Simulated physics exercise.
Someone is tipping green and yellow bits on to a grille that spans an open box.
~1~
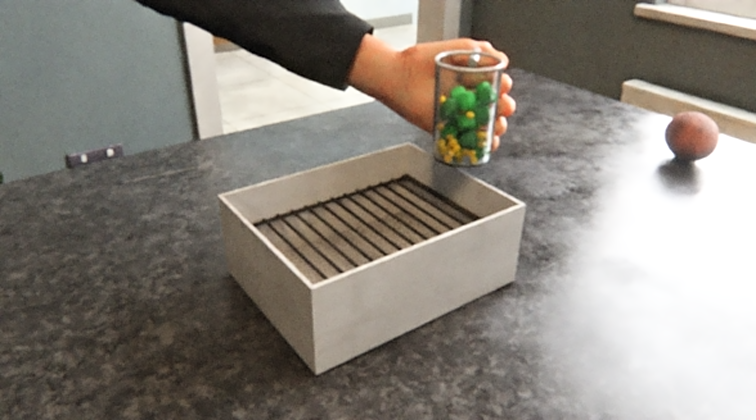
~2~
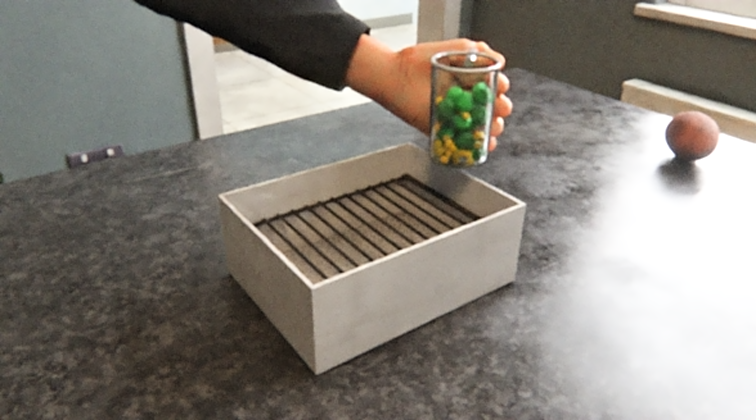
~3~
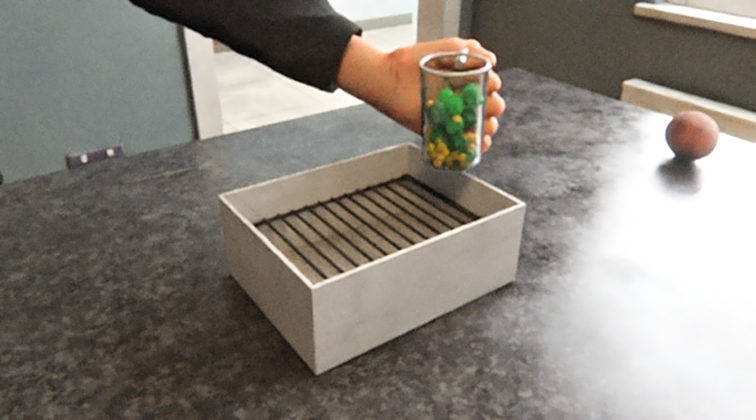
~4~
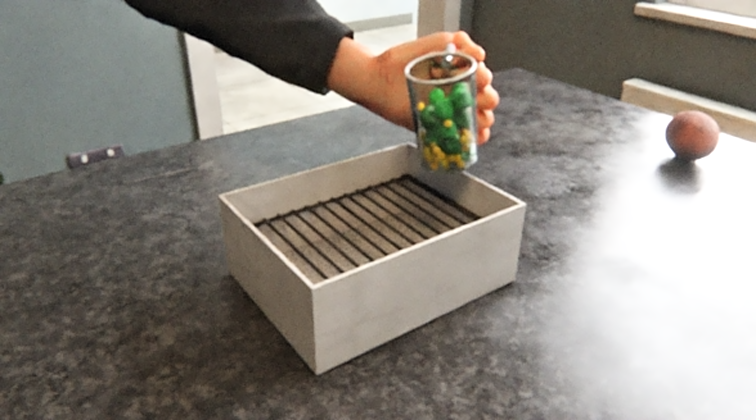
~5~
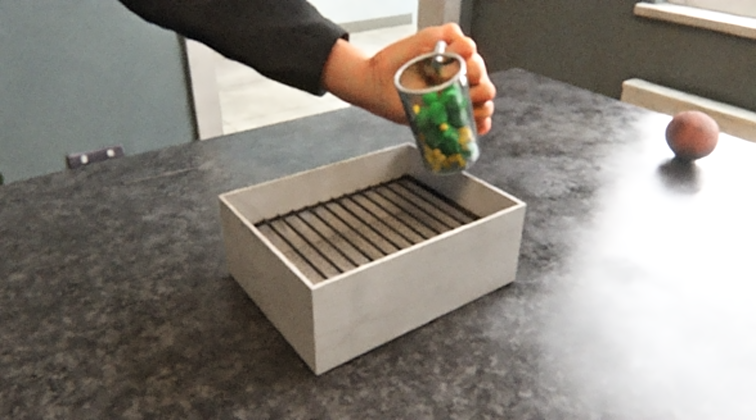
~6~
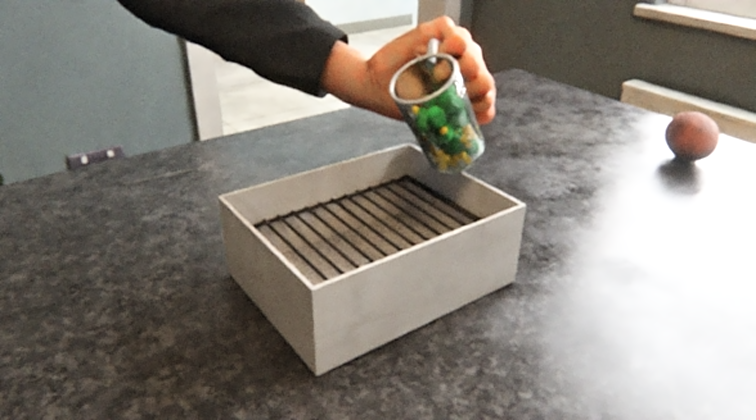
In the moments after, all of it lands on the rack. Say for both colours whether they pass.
For green: Retained above. Yellow: Through the grille.
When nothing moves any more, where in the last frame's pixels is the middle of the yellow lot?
In the last picture its middle comes to rest at about (390, 268).
Then, 0.31 s after the last picture, green ones, all in the cup; yellow ones, all in the cup.
Then, 0.71 s after the last picture, green ones, all in the cup; yellow ones, all in the cup.
Then, 1.13 s after the last picture, green ones, most in the cup, about a quarter on or over the wires; yellow ones, all in the cup.
At rest, green ones, all on the wires, none under the rack; yellow ones, all under the rack.
